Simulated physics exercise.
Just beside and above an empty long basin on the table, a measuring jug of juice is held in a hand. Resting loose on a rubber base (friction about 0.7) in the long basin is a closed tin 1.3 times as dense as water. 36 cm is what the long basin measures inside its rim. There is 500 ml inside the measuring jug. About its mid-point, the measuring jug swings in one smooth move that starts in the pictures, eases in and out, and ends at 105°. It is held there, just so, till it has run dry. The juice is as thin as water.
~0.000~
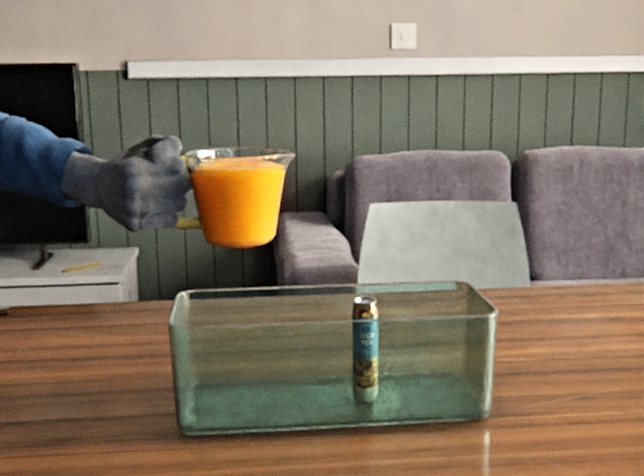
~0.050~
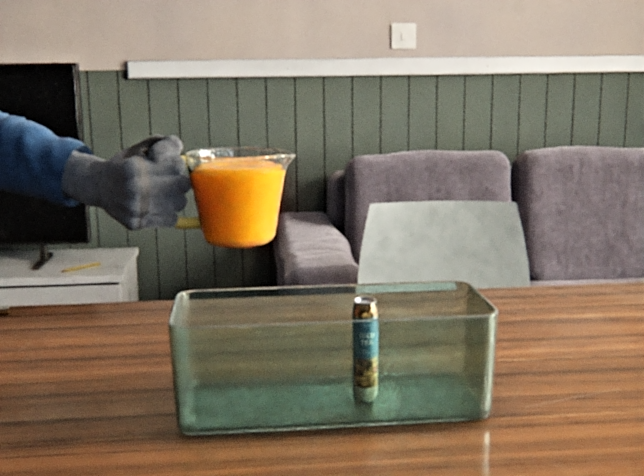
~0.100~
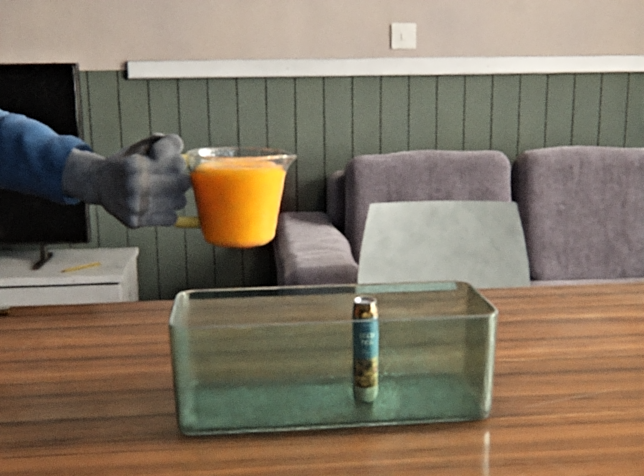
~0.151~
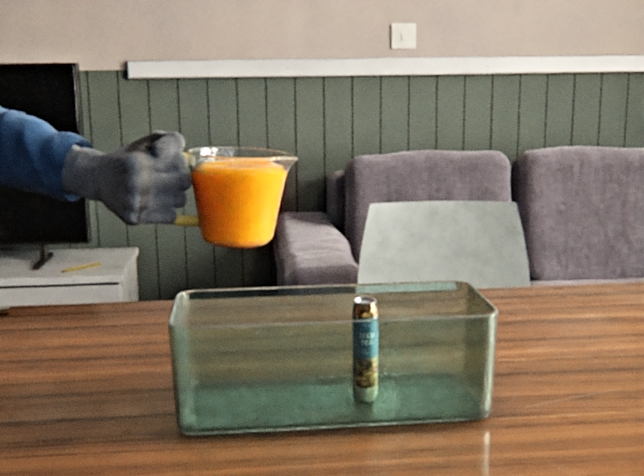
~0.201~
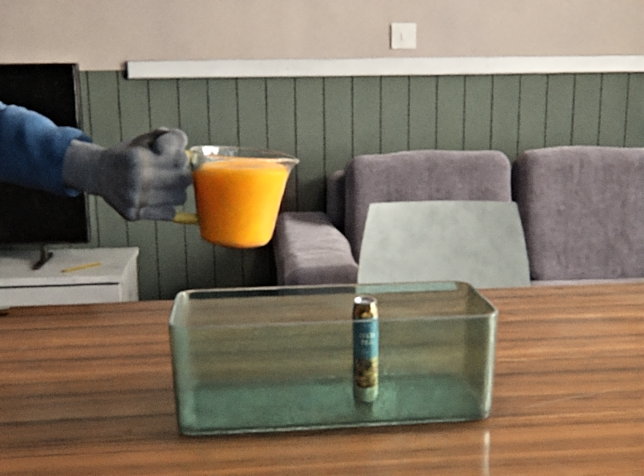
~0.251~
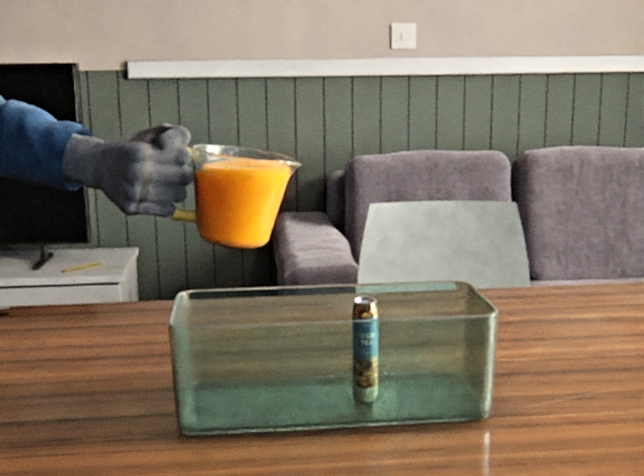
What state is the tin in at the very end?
It capsizes.
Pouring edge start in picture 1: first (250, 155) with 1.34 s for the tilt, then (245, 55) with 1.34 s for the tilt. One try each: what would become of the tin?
Try 1: Still standing; try 2: Still standing.
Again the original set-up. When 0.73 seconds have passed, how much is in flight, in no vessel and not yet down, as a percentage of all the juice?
Estimate: Some 18 % of the total.
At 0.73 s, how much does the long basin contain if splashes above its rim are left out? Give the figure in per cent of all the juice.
About 8%.
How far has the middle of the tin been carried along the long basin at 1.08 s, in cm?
About 1 cm.
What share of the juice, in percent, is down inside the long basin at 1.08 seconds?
My estimate is about 70 percent.
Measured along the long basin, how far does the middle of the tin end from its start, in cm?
In the end the tin's centre has shifted about 7.5 centimetres.
Then, 0.73 s in, the tilt is 60° and 73 per cent is still to pour; the tin stands where it began.
Then, 1.08 s in, the tilt is 95° and 16 per cent is still to pour; the tin leans 6°.
Then, 1.44 s in, the tilt is 105° and 0 per cent is still to pour; the tin lies on its side.
Then, 1.84 s in, the tilt is 105° and 0 per cent is still to pour; the tin lies on its side.
Finally, the tin lies on its side.
